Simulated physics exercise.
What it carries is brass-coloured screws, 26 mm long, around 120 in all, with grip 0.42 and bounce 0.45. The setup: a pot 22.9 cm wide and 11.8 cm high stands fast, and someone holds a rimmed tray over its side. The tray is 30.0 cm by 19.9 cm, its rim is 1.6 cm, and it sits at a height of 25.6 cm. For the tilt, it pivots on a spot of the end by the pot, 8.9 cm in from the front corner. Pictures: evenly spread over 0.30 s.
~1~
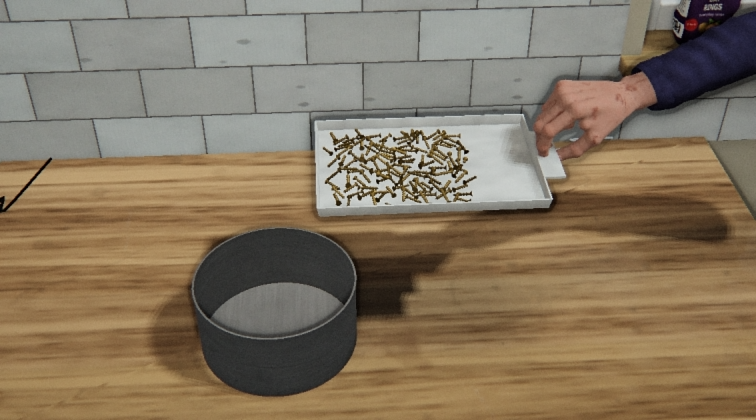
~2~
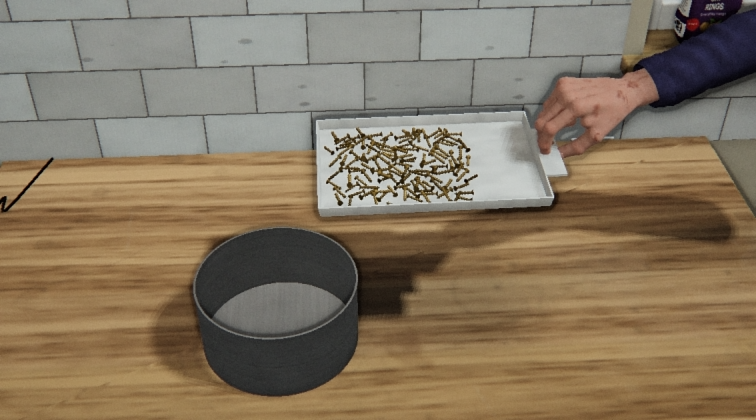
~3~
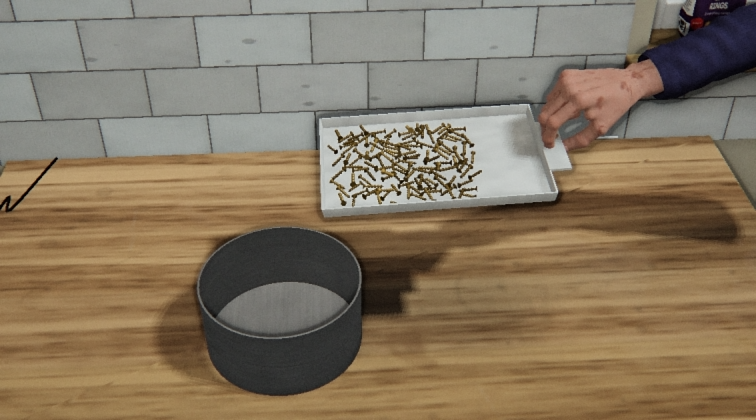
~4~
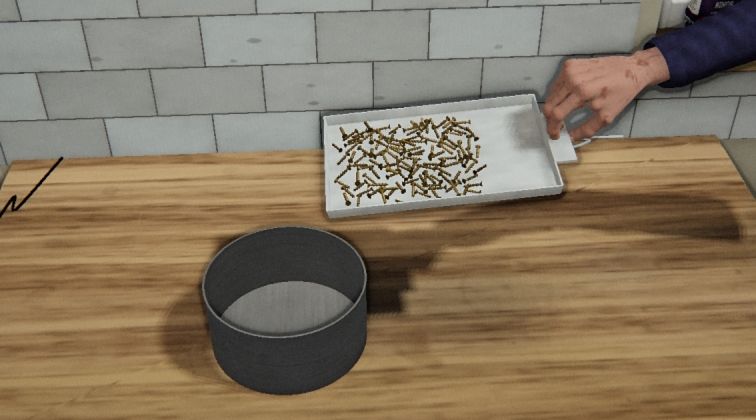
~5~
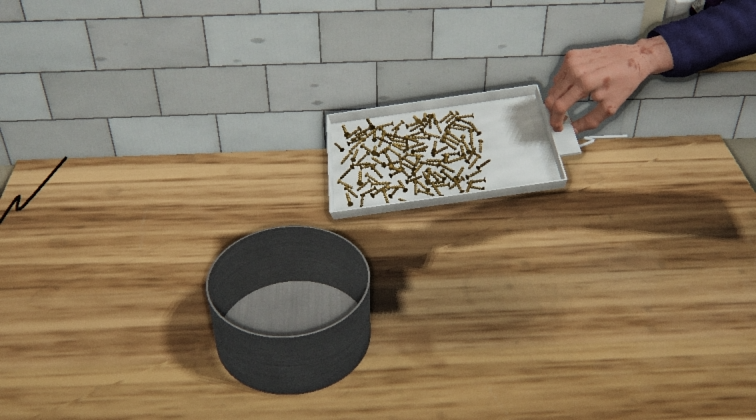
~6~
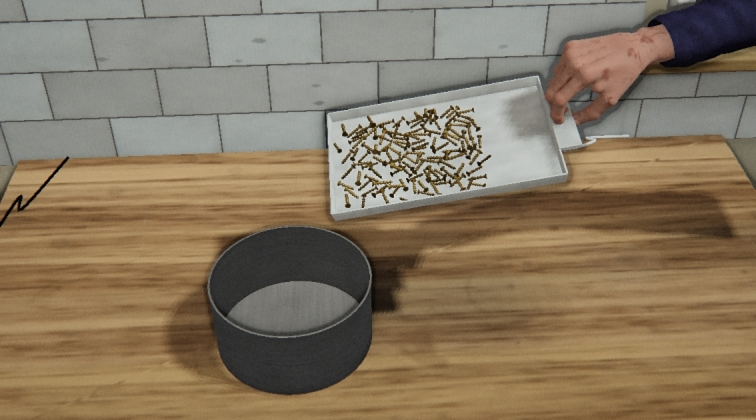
Hand gradually raising the right end of a white rimmed tray of brass-coloured screws behind a dark round pot on wood.
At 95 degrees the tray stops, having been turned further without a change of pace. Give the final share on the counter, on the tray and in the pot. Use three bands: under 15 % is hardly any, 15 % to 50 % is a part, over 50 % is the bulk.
Shares - counter: Hardly any; left on the tray: Hardly any; pot: The bulk.
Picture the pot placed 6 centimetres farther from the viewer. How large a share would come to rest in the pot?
Around 55 per cent.
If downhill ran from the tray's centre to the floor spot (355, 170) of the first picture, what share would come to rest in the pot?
Near 75 percent, give or take.
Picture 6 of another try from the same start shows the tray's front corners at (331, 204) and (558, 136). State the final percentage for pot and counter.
The pot gets 70 and the counter 30.
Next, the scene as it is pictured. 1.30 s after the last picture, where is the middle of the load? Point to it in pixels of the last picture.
The middle of the load should be at about (338, 217) by then.
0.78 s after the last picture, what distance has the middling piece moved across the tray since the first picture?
By then it sits near 8 cm from where it began.
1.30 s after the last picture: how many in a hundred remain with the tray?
About 60 per cent.
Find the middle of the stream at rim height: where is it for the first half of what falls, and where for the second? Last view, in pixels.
Earlier half close to (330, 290), later half at (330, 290) in pixels.
Then, 0.78 s after the last picture, tilt 51 degrees; the tray holds 100 %, the pot 0 %.
Then, 1.30 s after the last picture, tilt 76 degrees; the tray holds 60 %, the pot 20 %.
Then, 1.89 s after the last picture, tilt 95 degrees; the tray holds 0 %, the pot 100 %.
In the end, counter 0 %, tray 0 %, pot 100 %.
